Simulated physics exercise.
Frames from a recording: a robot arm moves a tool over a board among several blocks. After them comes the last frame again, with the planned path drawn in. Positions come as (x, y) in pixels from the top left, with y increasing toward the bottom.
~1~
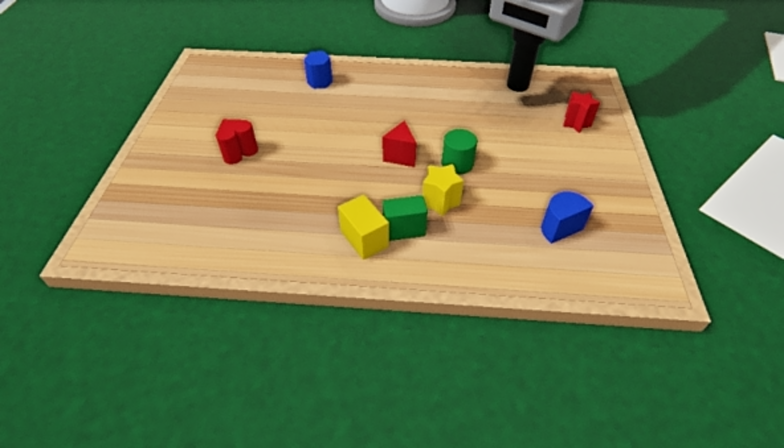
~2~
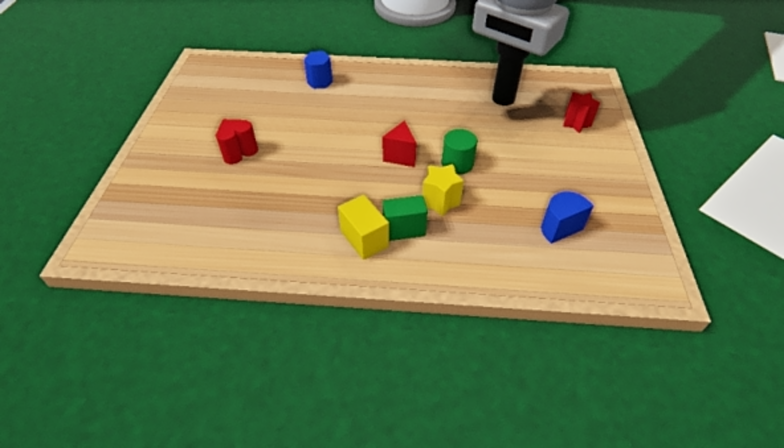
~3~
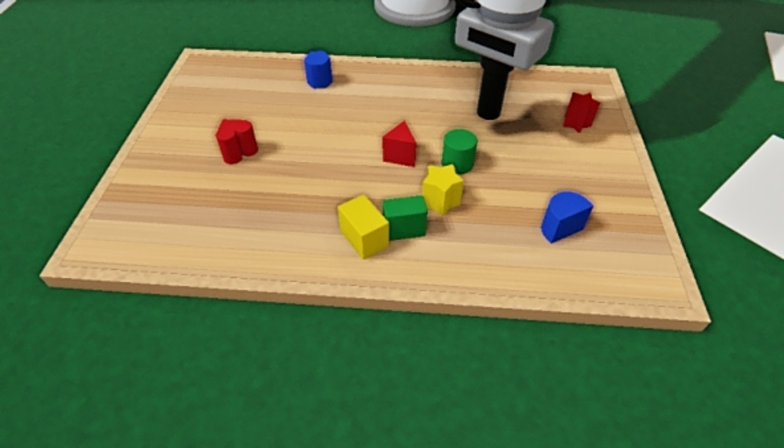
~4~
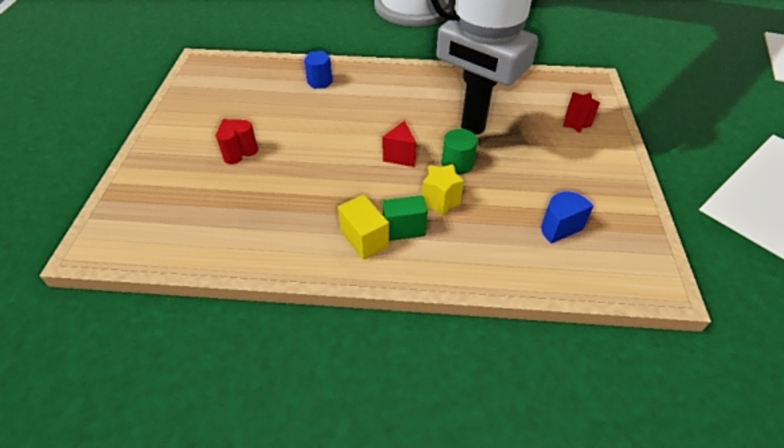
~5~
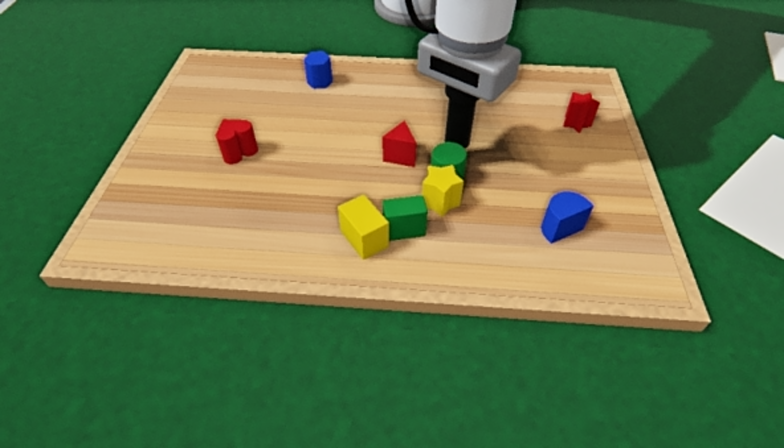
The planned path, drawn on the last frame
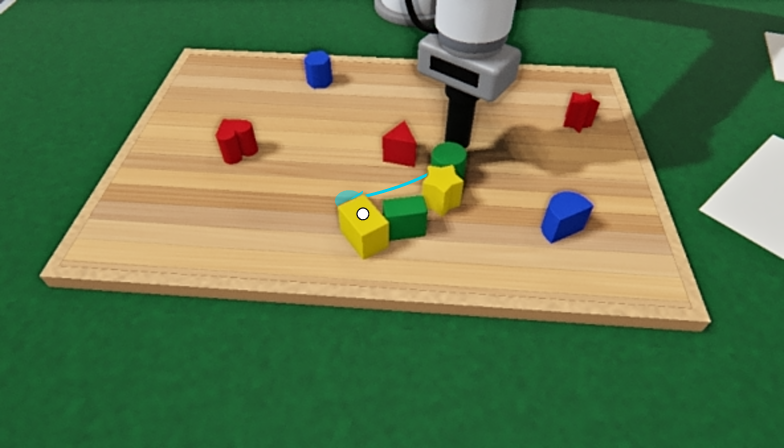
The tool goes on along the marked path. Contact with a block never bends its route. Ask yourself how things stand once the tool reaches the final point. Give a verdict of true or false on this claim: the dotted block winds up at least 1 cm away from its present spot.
My answer: False.
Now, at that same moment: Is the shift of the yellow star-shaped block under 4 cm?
In short: Yes.
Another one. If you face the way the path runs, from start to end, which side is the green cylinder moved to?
It goes left.
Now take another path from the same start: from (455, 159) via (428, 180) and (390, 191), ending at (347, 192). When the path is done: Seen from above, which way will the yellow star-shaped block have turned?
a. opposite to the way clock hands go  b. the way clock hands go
It's a.
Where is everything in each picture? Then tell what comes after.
In the first frame, tip of the tool at (518, 86), middles of tops, yellow rectangular block at (363, 214), green rectangular block at (405, 205), yellow star-shaped block at (443, 176), green cylinder at (461, 138).
In the second frame, tool at (503, 99), nothing pushed.
In the third frame, tool at (489, 113), nothing pushed.
In the fourth frame, tool at (473, 127), nothing pushed.
In the fifth frame, tool at (457, 142), yellow rectangular block at (363, 214), green rectangular block at (405, 205), yellow star-shaped block at (443, 177), green cylinder at (450, 153).
The line goes from (455, 159) over (407, 183) to (349, 200); the dot is on the yellow rectangular block.
The first path, step by step. One third of the way, tool at (425, 159); green rectangular block at (406, 210), turned 20° clockwise; yellow star-shaped block at (446, 196); green cylinder at (433, 172).
Two thirds of the way, tool at (388, 173); green rectangular block at (406, 212), turned 25° clockwise; yellow star-shaped block at (445, 199), turned 30° anticlockwise; green cylinder at (419, 179).
At the end, tool at (347, 183); yellow rectangular block unmoved; green rectangular block at (406, 212), turned 25° clockwise; yellow star-shaped block at (445, 199), turned 30° anticlockwise; green cylinder at (419, 179).
